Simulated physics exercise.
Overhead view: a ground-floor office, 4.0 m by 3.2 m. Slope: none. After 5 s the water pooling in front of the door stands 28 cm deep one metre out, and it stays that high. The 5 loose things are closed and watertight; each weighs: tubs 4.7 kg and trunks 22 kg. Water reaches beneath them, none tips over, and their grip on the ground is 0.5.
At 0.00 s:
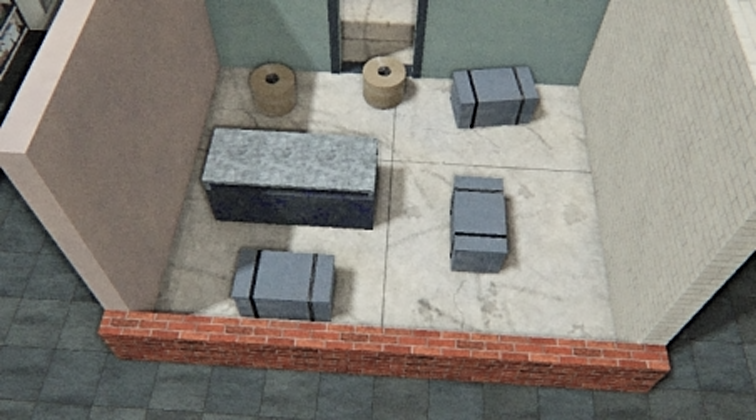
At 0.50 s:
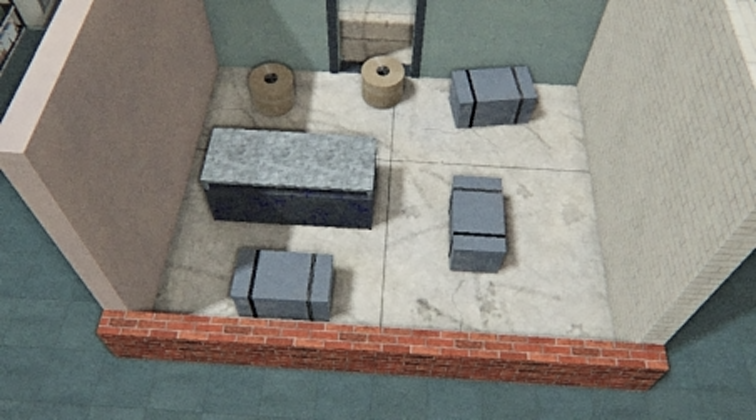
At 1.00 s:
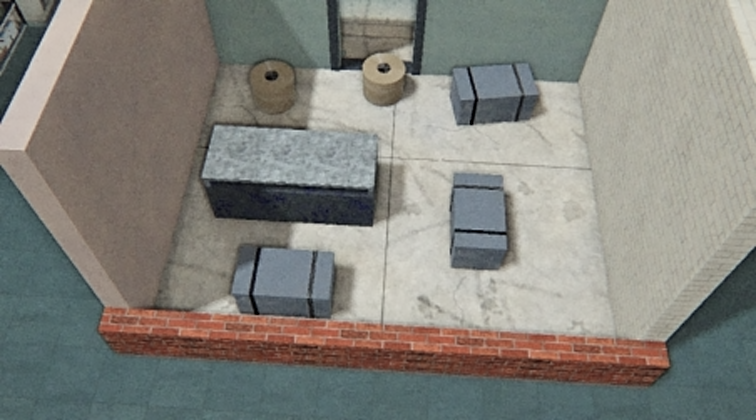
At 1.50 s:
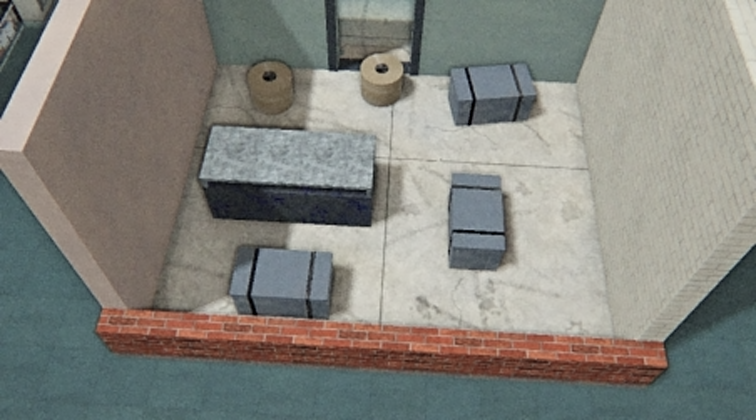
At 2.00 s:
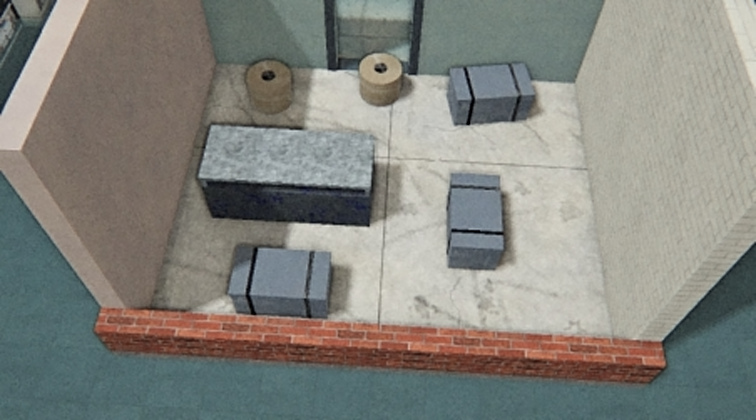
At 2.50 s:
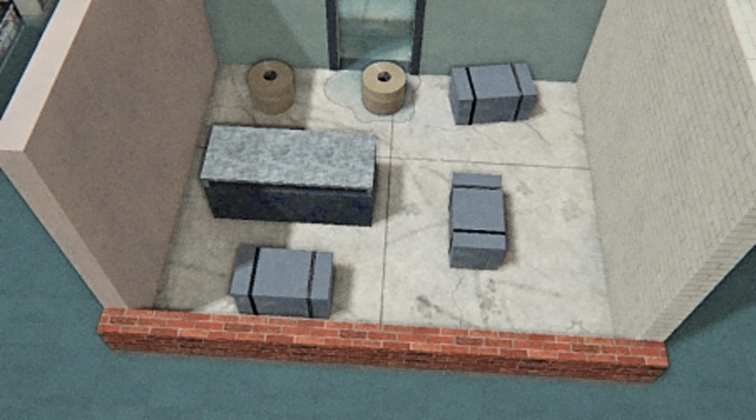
A roofless room with a long grey counter, strapped grey trunks and two tan tubs stayed almost entirely still while the floor outside turned plain teal, and lastly a small puddle spread around the tub by the door.
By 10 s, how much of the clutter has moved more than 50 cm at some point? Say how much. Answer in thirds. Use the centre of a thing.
One to two thirds.
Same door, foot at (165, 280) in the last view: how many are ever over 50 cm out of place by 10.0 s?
The answer then is 4.
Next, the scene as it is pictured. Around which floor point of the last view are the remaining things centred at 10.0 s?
Around (387, 196).
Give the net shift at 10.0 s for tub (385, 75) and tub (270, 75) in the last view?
200 cm, 30 cm.
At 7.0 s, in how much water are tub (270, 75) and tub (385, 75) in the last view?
I'd estimate 5 cm for the first and 7 cm for the second.
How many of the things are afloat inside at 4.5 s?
Total: 0.
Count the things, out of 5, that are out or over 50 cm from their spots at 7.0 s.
My count gives 2.
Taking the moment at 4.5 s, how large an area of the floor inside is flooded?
Roughly 5.0 m2 of it is wet.
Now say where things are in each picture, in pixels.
A tub at (384, 72), on the bottom; a trunk at (480, 213), on the bottom; 0.0 m2 under water; 0 of 5 have shifted, in the first picture.
A tub at (383, 71), on the bottom; a trunk at (479, 212) rests on the ground; 0.0 m2 under water; 0 of 5 have shifted, in the second picture.
A tub at (384, 68) rests on the ground; a trunk at (480, 209), on the bottom; 0.0 m2 under water; 0 of 5 have shifted, in the third picture.
A tub at (382, 69), on the bottom; a trunk at (478, 210), on the bottom; 0.0 m2 under water; 0 of 5 have shifted, in the fourth picture.
A tub at (381, 68), on the bottom; a trunk at (476, 209), on the bottom; 0.0 m2 under water; 0 of 5 have shifted, in the fifth picture.
A tub at (384, 77), on the bottom, 13 cm from its start; a trunk at (478, 209) rests on the ground; water covers 0.3 m2; 1 of 5 have shifted, in the sixth picture.
After 3.5 s 1 of 5 are over 50 cm from their spots; 0 afloat.
After 4.5 s 1 of 5 are over 50 cm from their spots; 0 afloat.
After 7.0 s 2 of 5 are over 50 cm from their spots; 2 afloat.
After 10.0 s 2 of 5 are over 50 cm from their spots, and 2 have been at some point; 4 afloat.
